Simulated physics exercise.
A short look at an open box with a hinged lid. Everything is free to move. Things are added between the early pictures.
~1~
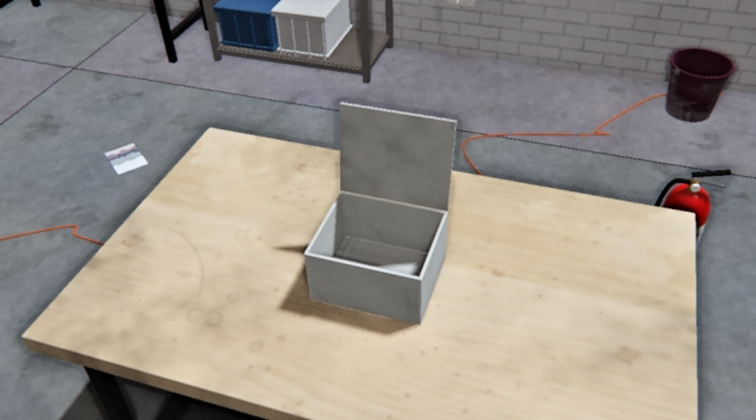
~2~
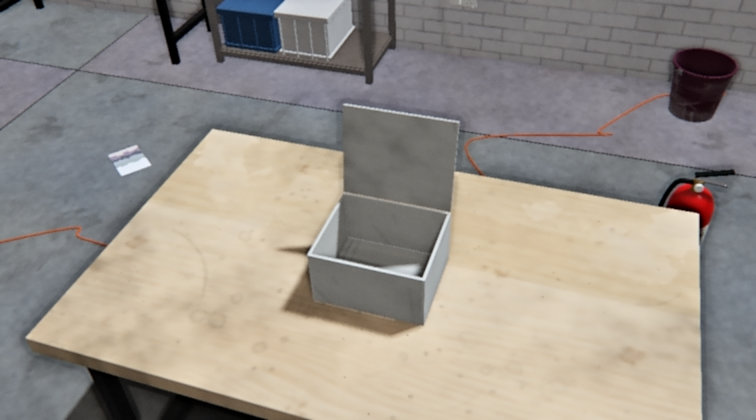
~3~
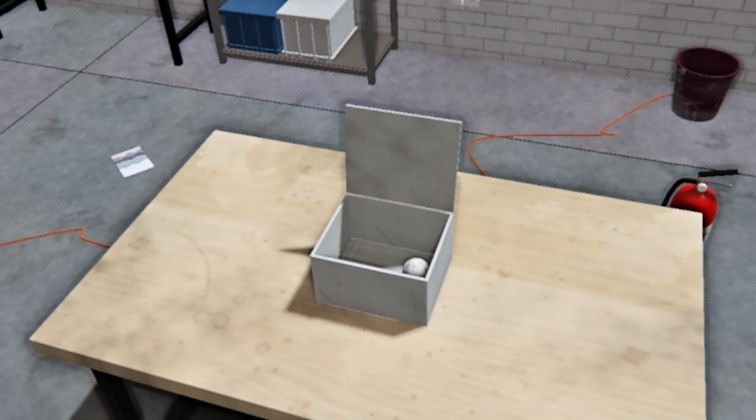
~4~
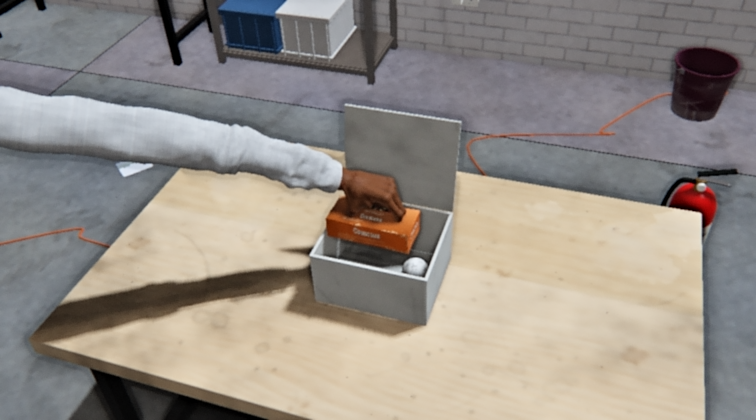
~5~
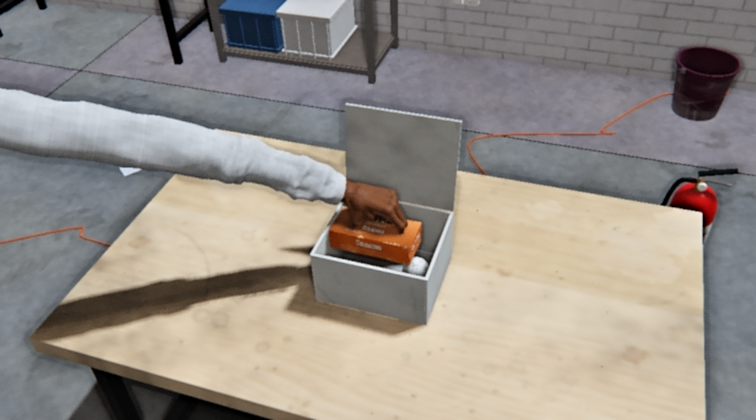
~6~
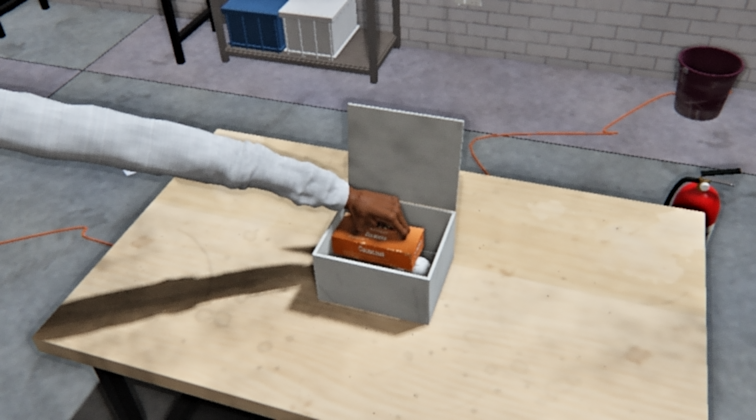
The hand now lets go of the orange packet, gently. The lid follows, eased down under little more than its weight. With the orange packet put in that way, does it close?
It sits on the rim.
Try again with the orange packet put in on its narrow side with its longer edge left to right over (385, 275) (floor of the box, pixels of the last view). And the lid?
Then it closes.
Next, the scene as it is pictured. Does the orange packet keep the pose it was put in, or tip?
It ends up tilted.
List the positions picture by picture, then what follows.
In the first frame, the last thing is not in view yet.
In the second frame, the last thing is not in view yet.
In the third frame, the last thing is not in view yet.
In the fourth frame, on its way; orange packet (373, 223).
In the fifth frame, on its way; orange packet (376, 235).
In the sixth frame, in place under the hand; orange packet (378, 241).
Then, 1.00 s after the last picture, lid starting down; orange packet tipped 21° from how it was near (385, 257).
Then, 1.60 s after the last picture, lid 57° above the rim; orange packet tipped 21° from how it was near (386, 257).
Then, 2.00 s after the last picture, lid 11° above the rim; orange packet tipped 21° from how it was near (386, 257).
At rest, lid shut; moved from the start, orange packet; white ball in place. Seen from the same camera at the end, orange packet near (387, 257).
